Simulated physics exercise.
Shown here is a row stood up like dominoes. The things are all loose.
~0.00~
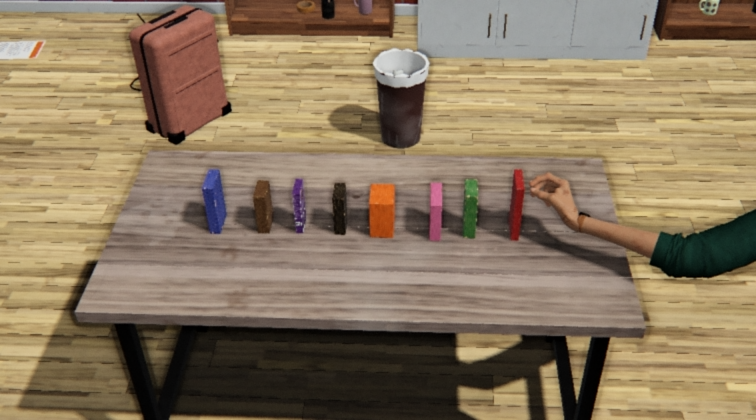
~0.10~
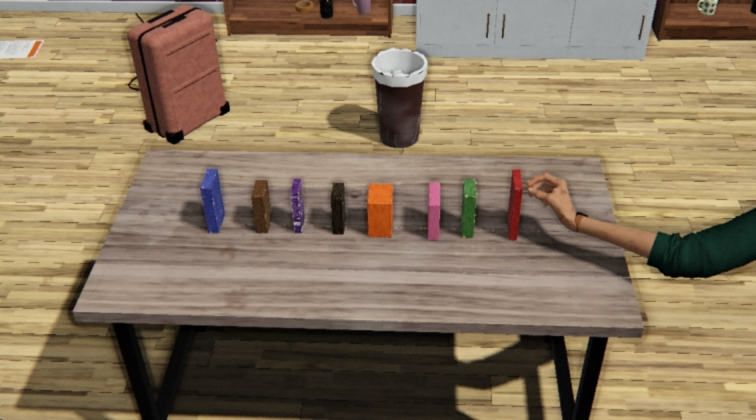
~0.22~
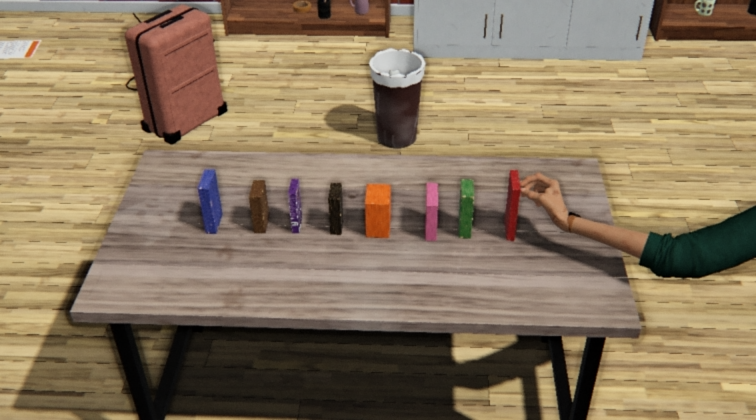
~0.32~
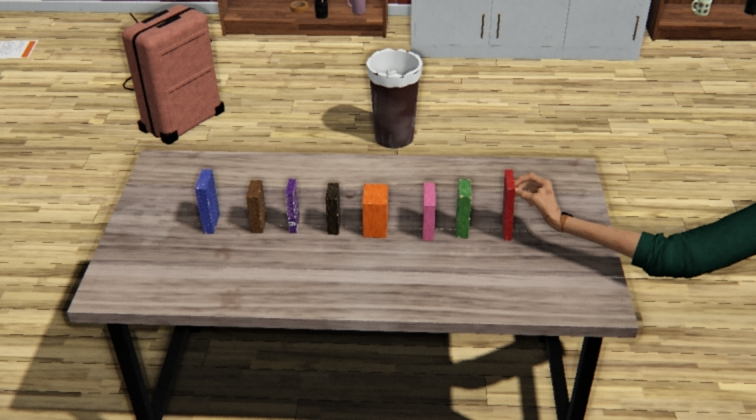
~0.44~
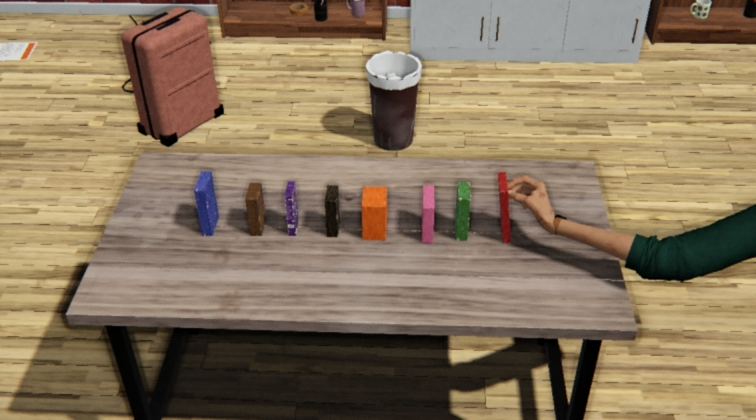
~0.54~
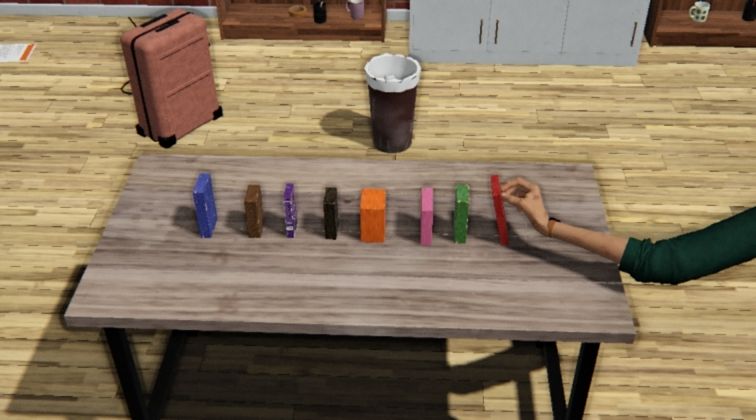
Hand tilting a red board slightly left at the right end of a standing row of eight colourful pieces on a table.
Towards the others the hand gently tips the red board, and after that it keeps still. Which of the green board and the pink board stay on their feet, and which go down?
The green board is left leaning or lying. The pink board is left leaning or lying.
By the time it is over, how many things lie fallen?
3.
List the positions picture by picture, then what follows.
In the first frame, green board (470, 209); pink board (435, 212).
In the second frame, black block (338, 209); brown block (262, 207).
In the third frame, orange block (378, 211); purple packet (295, 206).
In the fourth frame, red board 2° over; black block (333, 209); brown block (257, 207).
In the fifth frame, red board 7° over; orange block (375, 214); purple packet (292, 209).
In the sixth frame, red board 13° over; green board (461, 214); pink board (426, 217).
By 0.94 s, red board 62° over; green board tilted by 33° near (442, 215); pink board tilted by 14° near (421, 216).
By 1.14 s, red board 76° over; green board tilted by 67° near (427, 222); pink board on its side near (401, 226); orange block moved a little.
When it is over (3.7 s), lying over on the table, green board and pink board; the other 4 as before. End places, in pixels of the last picture, green board near (429, 223), pink board near (399, 229).
